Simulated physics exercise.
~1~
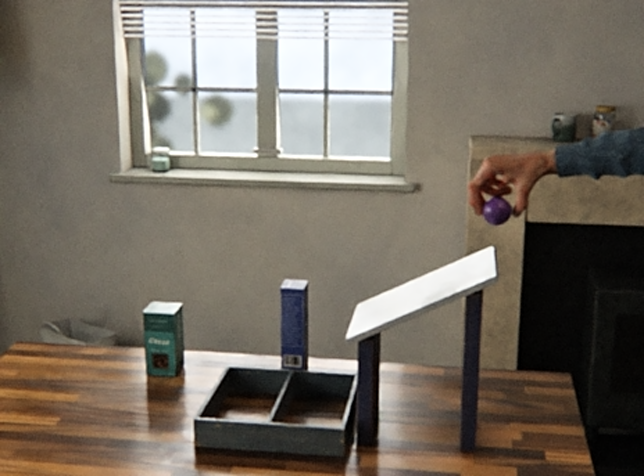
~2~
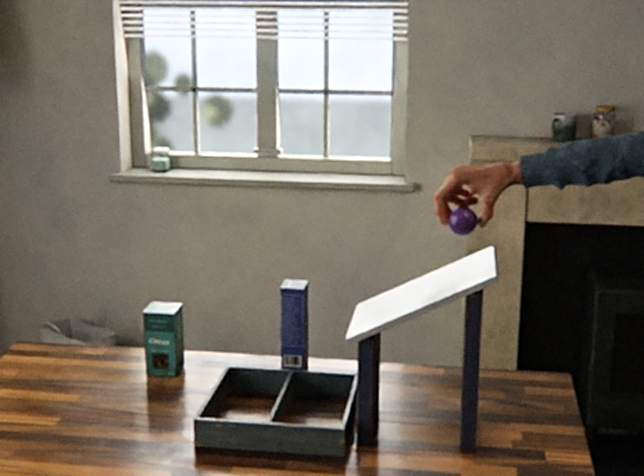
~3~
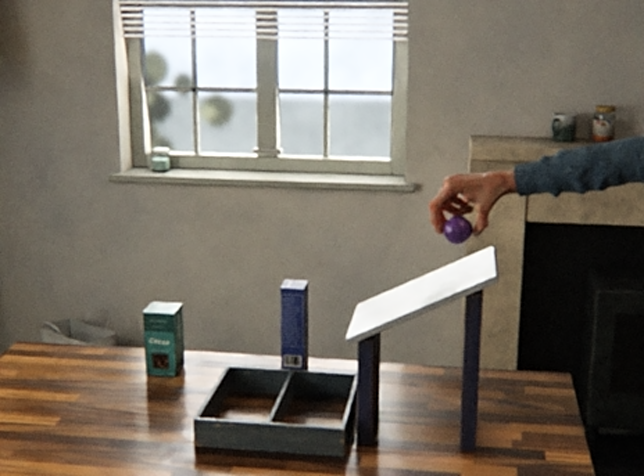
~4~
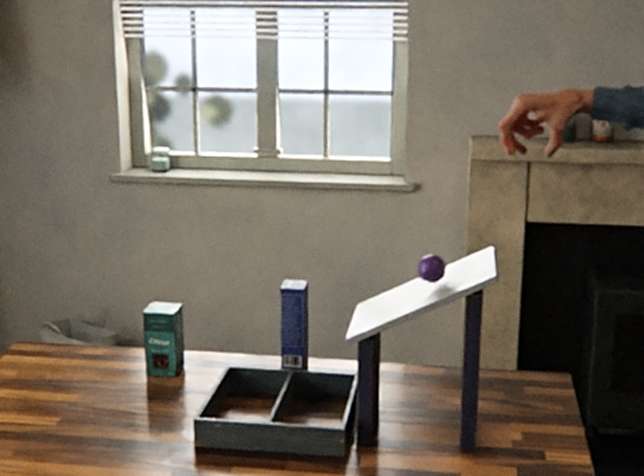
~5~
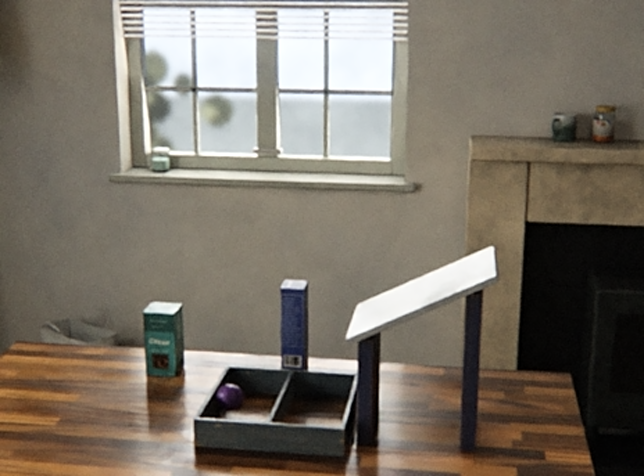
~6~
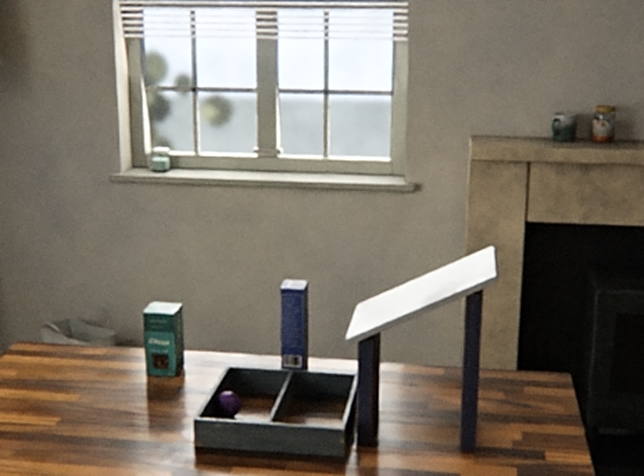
A purple onion was held by a hand above a white slanted board, moved left and lowered slightly, then let go. It went down the slope and ended up in the farther, left bay of the tray, while the turquoise and blue cartons stayed put.
